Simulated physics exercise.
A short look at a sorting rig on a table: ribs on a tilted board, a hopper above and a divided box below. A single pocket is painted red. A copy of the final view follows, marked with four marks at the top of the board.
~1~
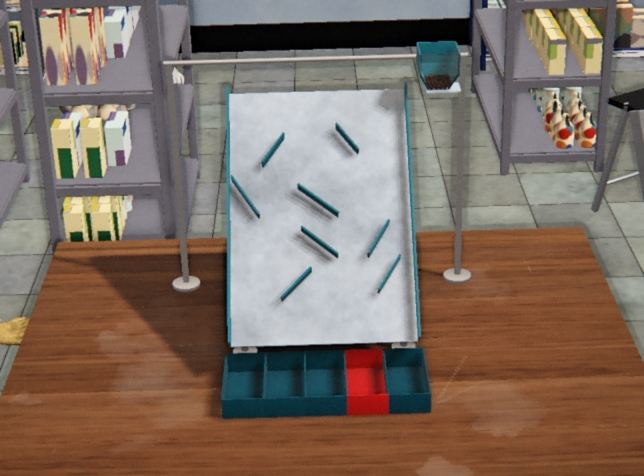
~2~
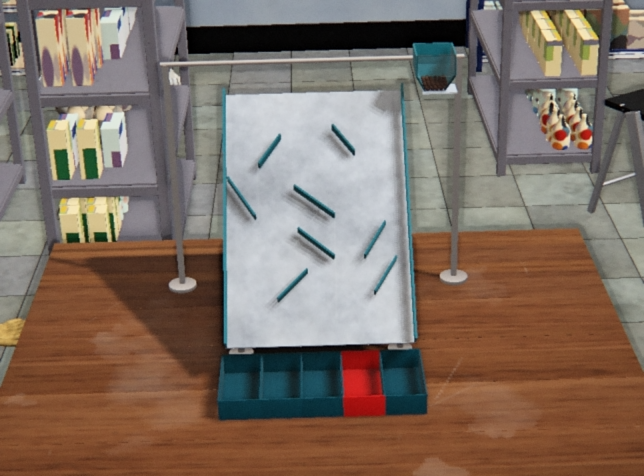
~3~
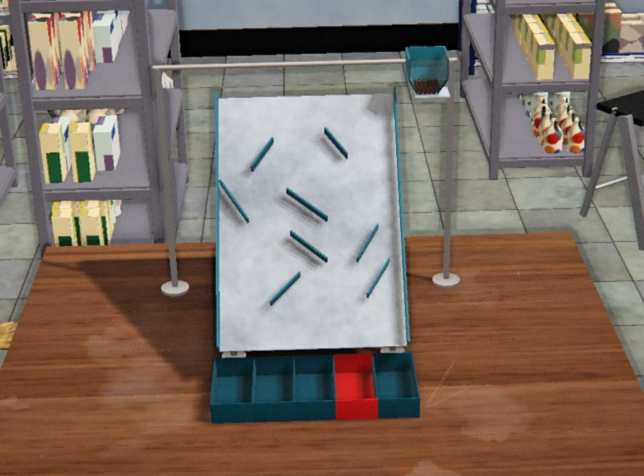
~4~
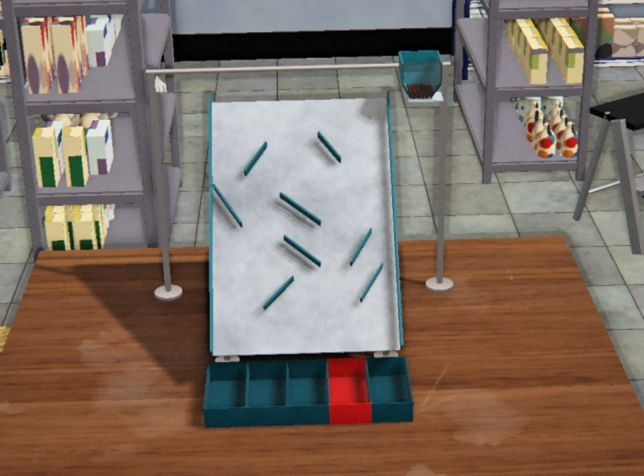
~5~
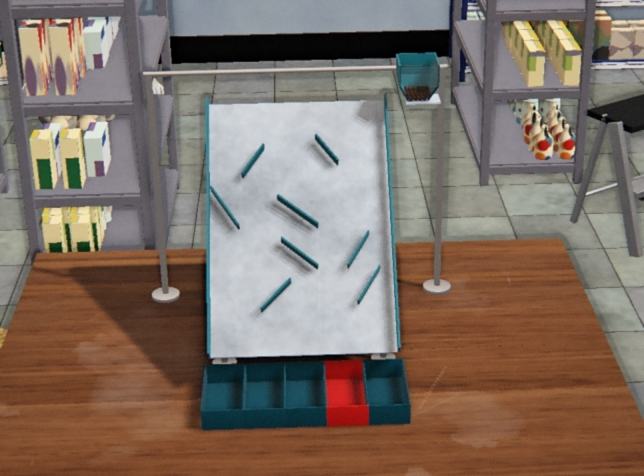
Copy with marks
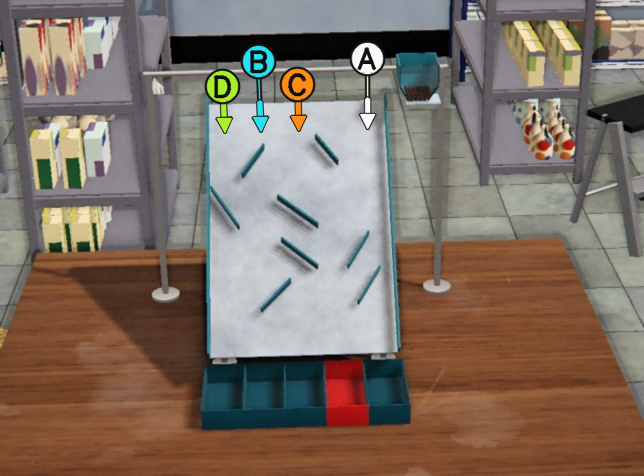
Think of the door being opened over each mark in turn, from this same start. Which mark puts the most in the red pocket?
C works best here.
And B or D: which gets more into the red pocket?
That is mark B.
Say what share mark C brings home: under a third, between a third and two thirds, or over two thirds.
Mark C gives between a third and two thirds.
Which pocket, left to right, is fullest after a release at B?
It is the first one.
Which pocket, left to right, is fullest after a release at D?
The first from the left.
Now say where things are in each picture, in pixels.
In the first frame, hopper at (438, 83), allspice berries, door shut.
In the second frame, ribs (259, 163) to (280, 133), (332, 124) to (355, 150), (227, 176) to (255, 215).
In the third frame, ribs (287, 188) to (327, 217), (290, 230) to (327, 258), (358, 258) to (378, 224).
In the fourth frame, ribs (264, 306) to (293, 276), (361, 298) to (383, 263).
In the fifth frame, red pocket at (348, 415), number 4 of 5 from the left.
On the marked copy, mark A meets the board at (367, 123); mark B meets the board at (260, 126); mark C meets the board at (298, 125); mark D meets the board at (224, 127).
Choosing A, a small part in the red pocket, most in other pockets, a small part outside the box.
Choosing B, about a quarter in the red pocket, most in other pockets.
Choosing C, about a third in the red pocket, about half in other pockets, a stray few outside the box.
Choosing D, none in the red pocket, all in other pockets.
